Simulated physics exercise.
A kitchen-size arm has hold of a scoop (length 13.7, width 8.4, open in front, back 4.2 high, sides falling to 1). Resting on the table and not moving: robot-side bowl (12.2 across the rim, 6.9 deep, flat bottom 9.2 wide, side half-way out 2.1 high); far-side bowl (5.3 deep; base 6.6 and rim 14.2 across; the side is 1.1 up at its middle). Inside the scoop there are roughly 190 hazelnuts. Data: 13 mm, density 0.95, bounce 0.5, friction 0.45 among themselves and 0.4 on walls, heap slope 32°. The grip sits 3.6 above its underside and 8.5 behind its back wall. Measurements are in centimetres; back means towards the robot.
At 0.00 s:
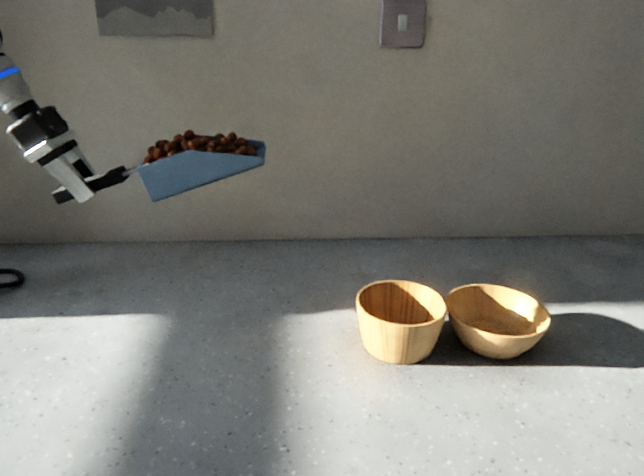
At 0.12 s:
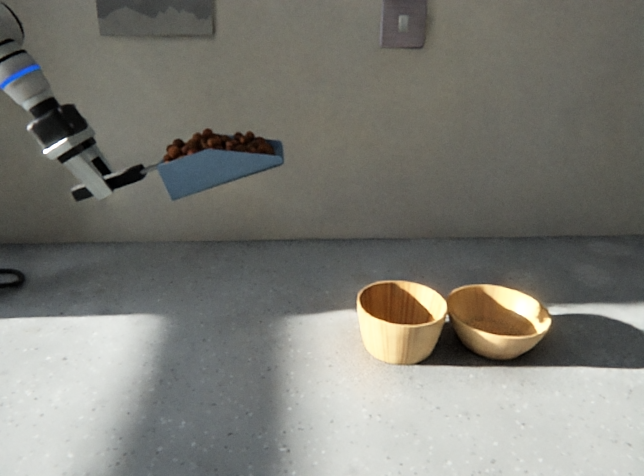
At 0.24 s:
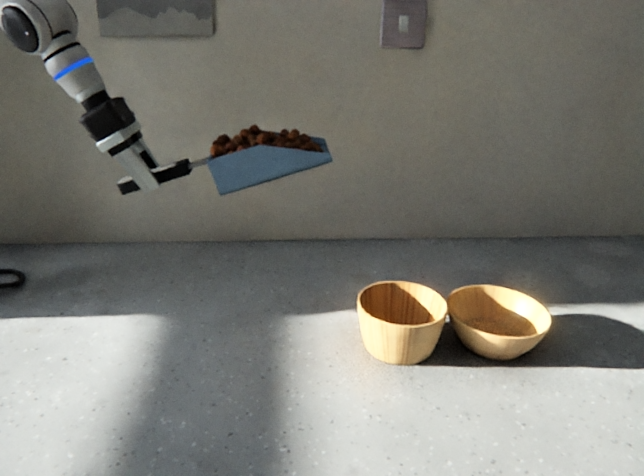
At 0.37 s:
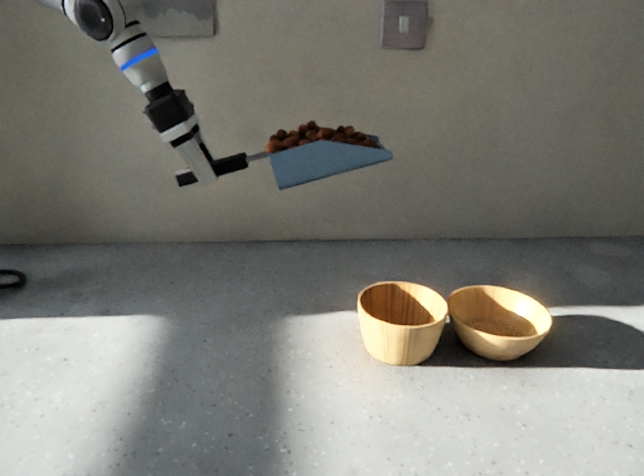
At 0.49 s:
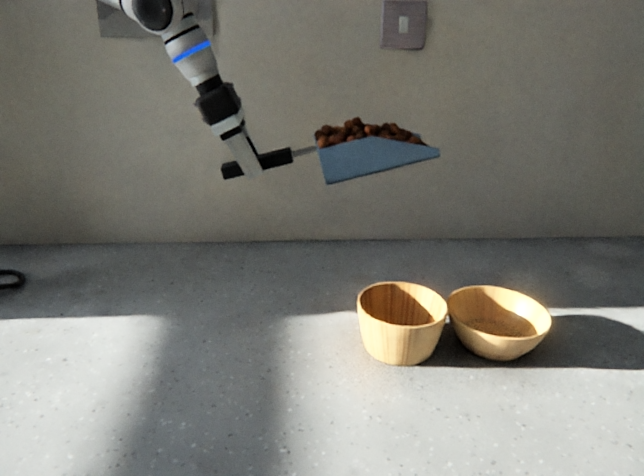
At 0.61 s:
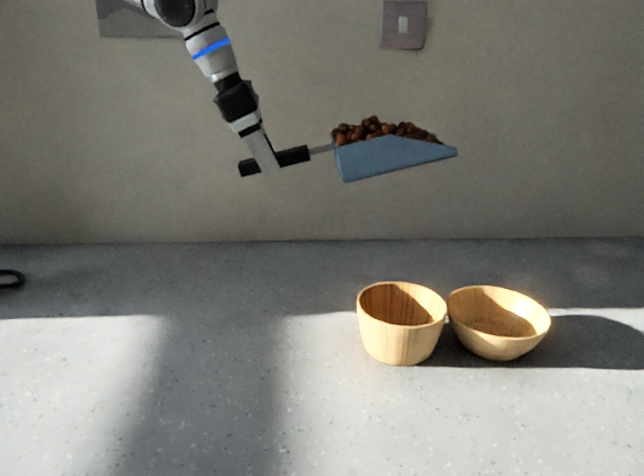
A blue scoop heaped with hazelnuts, gripped by a robot arm, moved from left to right through the air, its backward tilt easing slightly, while two wooden bowls sat still on the gray table.
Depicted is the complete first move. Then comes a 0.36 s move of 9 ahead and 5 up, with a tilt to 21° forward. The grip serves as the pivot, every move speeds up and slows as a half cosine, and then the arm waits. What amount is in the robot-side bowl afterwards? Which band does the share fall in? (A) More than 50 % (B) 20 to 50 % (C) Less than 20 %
Option C: Less than 20 %.
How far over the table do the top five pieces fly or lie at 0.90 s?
Close to 30 cm.
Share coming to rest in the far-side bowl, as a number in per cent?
Some 95 percent.
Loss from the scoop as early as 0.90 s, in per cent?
By then about 0 % is out.
After 0.75 s, tilted 2° backward, highest piece 32 above the table; 192 on the scoop.
After 0.90 s, tilted 18° forward, highest piece 31 above the table; 192 on the scoop.
After 1.17 s, tilted 21° forward, highest piece 27 above the table; 88 on the scoop, 42 in the far-side bowl, 62 in flight or on a rim.
After 2.22 s, tilted 21° forward, highest piece 5 above the table; 178 in the far-side bowl, 14 on the table or floor.
In the end, 178 in the far-side bowl, 14 on the table or floor. That is 0 % in the robot-side bowl.
